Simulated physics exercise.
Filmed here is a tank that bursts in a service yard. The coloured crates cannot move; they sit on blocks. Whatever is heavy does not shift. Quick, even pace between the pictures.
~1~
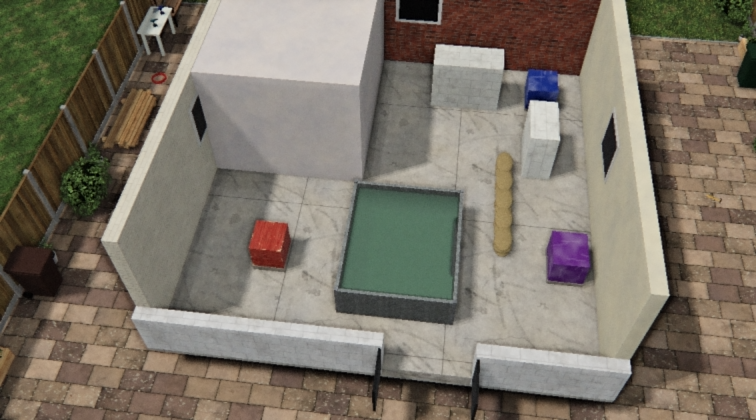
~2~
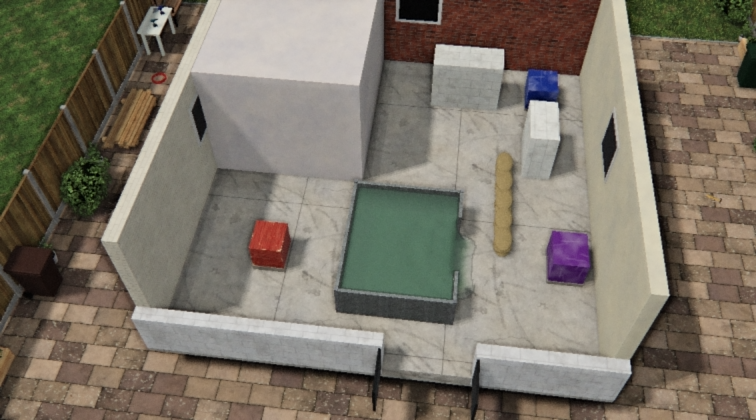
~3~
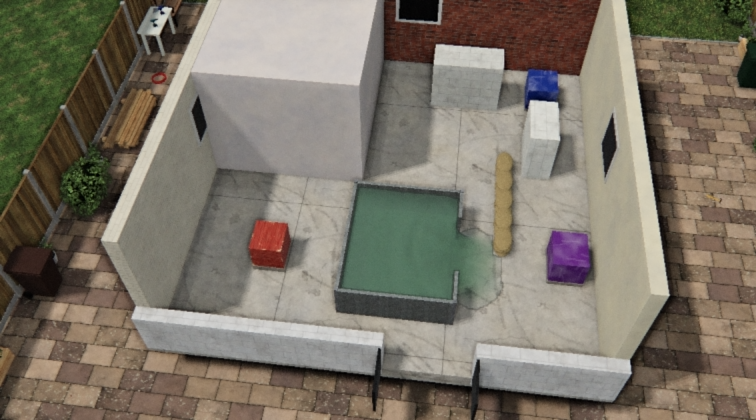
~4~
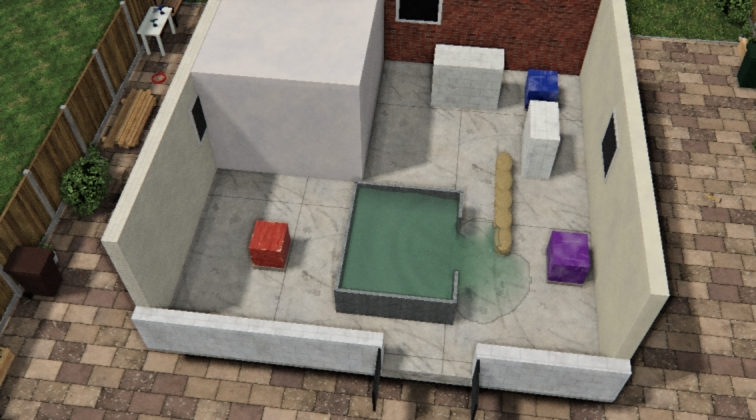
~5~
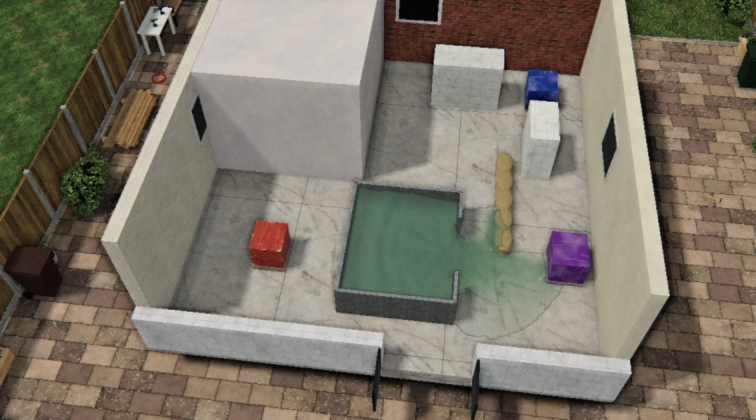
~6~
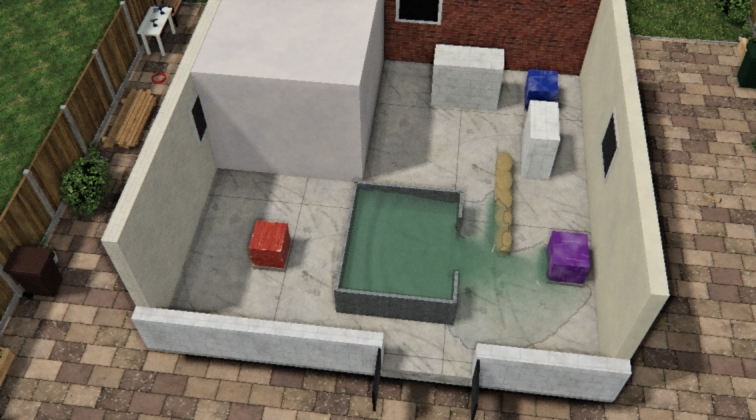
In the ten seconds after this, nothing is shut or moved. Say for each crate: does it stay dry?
My prediction: The purple crate is exposed. The red crate is protected. The blue crate is exposed.
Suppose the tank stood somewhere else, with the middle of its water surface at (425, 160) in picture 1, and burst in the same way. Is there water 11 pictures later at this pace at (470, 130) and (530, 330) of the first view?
The first is wetted, and then the second is wetted.
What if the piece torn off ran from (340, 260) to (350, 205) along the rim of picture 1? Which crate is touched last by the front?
The blue crate comes last.
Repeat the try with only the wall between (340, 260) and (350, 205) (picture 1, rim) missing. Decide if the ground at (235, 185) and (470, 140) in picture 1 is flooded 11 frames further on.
Taking them in turn: Underwater, then left clear.
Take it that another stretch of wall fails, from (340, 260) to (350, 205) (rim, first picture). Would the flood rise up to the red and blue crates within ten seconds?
As I see it, the red one gets reached, and the blue one is not reached.
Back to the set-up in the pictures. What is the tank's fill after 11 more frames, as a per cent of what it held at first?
56 per cent or thereabouts.
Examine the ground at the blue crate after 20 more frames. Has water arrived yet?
At blue: Gets wet.
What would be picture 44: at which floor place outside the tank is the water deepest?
It should be deepest at about (549, 373).
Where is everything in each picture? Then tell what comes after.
Still water in the water tank at (402, 241), in the first frame.
The front is at (463, 238), out from the gap at (454, 260), in the second frame.
The front is at (491, 241), out from the gap at (454, 260), in the third frame.
The front is at (523, 290), out from the gap at (454, 260), in the fourth frame.
The front is at (557, 288), out from the gap at (454, 260), in the fifth frame.
Water pours out at (454, 260) and has run to (584, 297), in the sixth frame.
A moment on, water covers 25 % of the floor; the purple crate water round its plinth, the red crate not reached, the blue crate not reached.
Next, water covers 35 % of the floor; the purple crate water round its plinth, the red crate not reached, the blue crate not reached.
Then, water covers 55 % of the floor; the purple crate water round its plinth, the red crate not reached, the blue crate water round its plinth.
Later, water covers 75 % of the floor; the purple crate water round its plinth, the red crate water round its plinth, the blue crate water round its plinth.
In the end, water covers 95 % of the floor; the purple crate was topped, the red crate stayed above the water, the blue crate was topped.
